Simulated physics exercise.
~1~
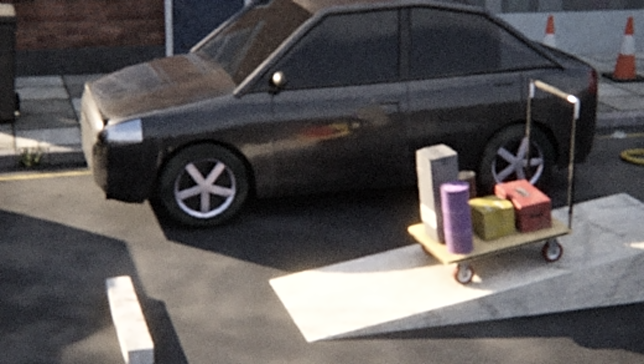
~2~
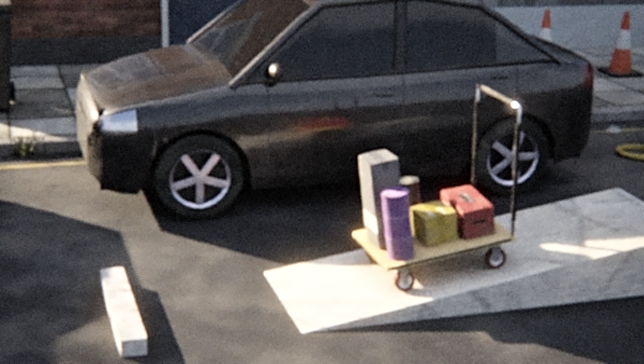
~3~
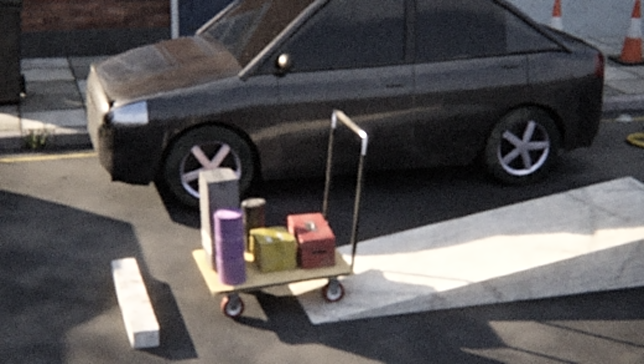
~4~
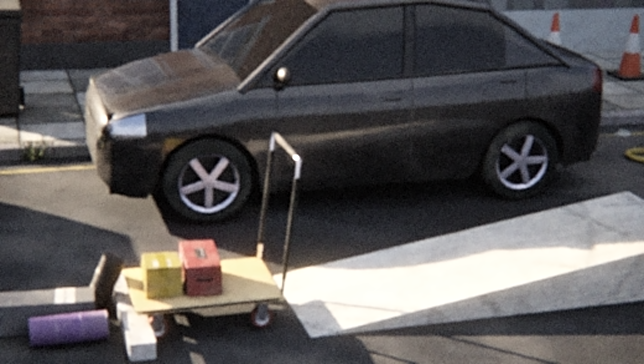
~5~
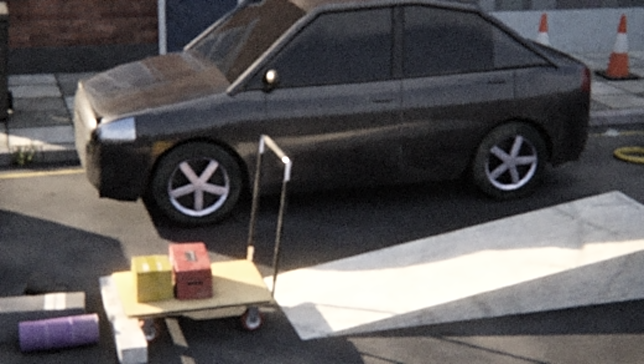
Loaded trolley rolling left down a ramp past a parked car and stopping at a kerb, toppling three items off, two boxes staying aboard.
